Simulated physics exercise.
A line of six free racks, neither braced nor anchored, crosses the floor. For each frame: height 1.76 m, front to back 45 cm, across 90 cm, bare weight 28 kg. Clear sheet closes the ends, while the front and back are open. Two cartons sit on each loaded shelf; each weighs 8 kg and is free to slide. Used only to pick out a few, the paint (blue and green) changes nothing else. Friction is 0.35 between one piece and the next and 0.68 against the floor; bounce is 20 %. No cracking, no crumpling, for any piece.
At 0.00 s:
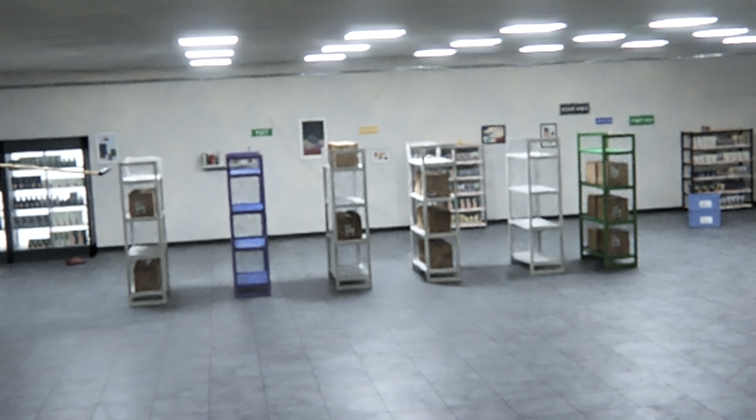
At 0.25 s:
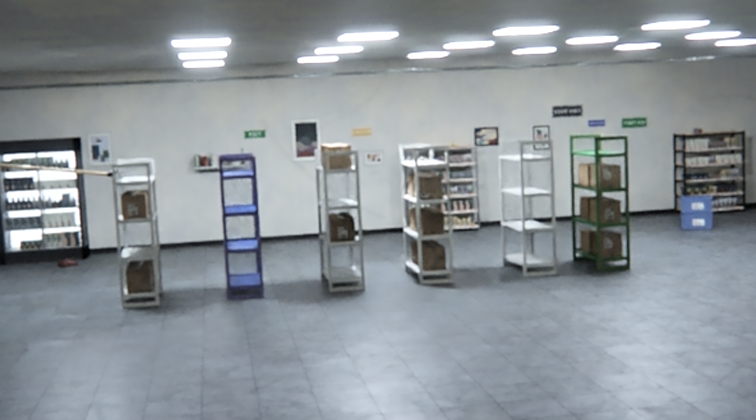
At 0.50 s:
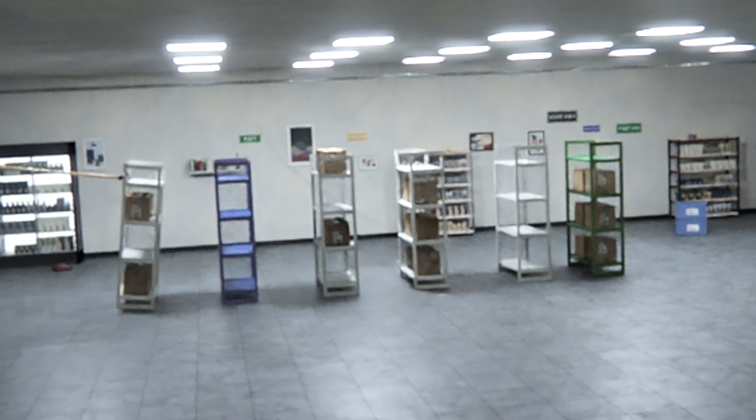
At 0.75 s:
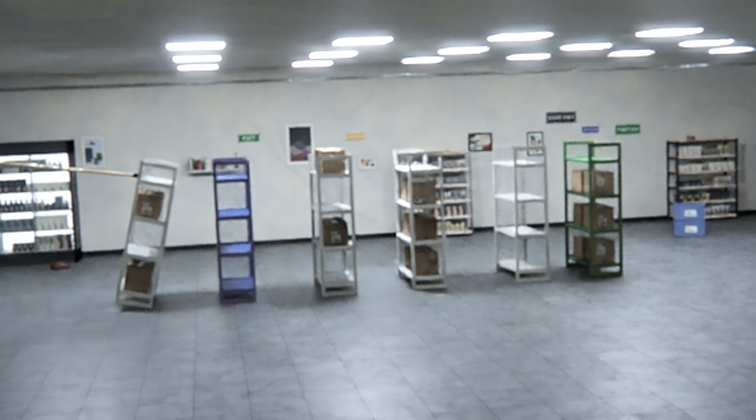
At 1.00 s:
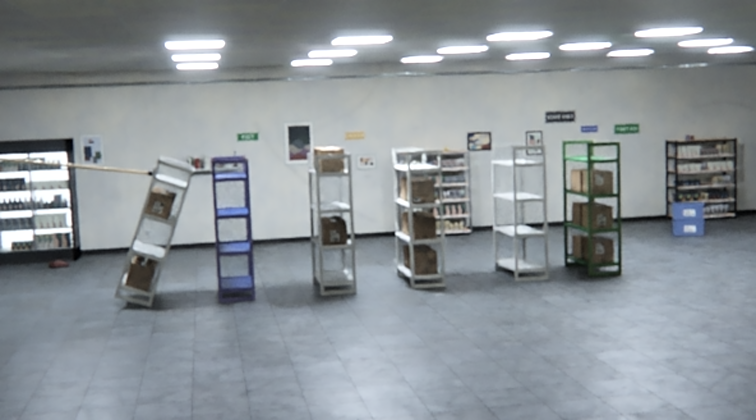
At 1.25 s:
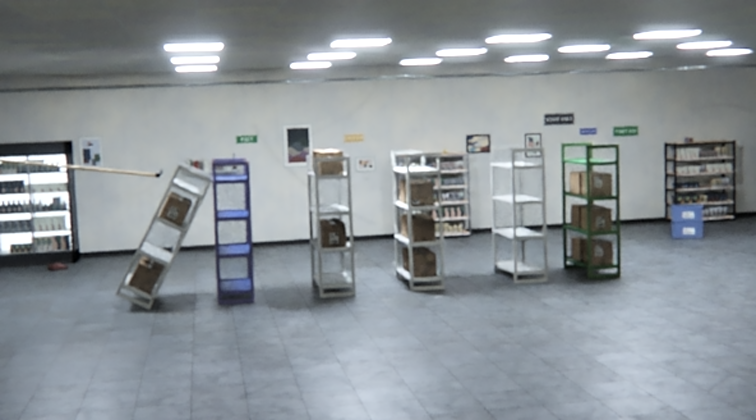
A long pale pole reaches in from the left and pushes the upper part of the leftmost grey rack, which tilts steadily to the right toward the blue rack with its cartons still aboard. Six open racks, the second blue and the last green, stand in a row across a grey tiled floor, with lit coolers and stocked shelves behind. The wide, slightly raised view of this shop-like room drifts a little to the right early on, then stays nearly still.
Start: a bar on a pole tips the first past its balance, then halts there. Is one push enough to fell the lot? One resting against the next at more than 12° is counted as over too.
Chain reaction: Unbroken.
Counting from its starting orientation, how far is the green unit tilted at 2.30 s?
Rotation: Approx. 0°.
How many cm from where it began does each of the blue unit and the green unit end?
Blue: About 100 cm, green: About 130 cm.
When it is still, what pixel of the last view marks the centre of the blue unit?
Last frame, centre at roughly (306, 245).
By 2.30 s, 4 cartons spilt or dropped; 1 of the 5 other units over; blue unit tilted 34°.
By 3.38 s, 8 cartons spilt or dropped; 3 of the 5 other units over; blue unit tilted 56°.
By 4.14 s, 13 cartons spilt or dropped; 4 of the 5 other units over; blue unit tilted 69°; green unit tilted 9°.
By 4.94 s, 18 cartons spilt or dropped; 5 of the 5 other units over; blue unit tilted 69°; green unit tilted 68°.
When it is over (5.8 s), 20 cartons spilt or dropped; 5 of the 5 other units over; green unit lying flat; blue unit tilted 69°. Not one is left standing. In pixels of the last frame, middles, green unit near (670, 251), blue unit near (306, 245).
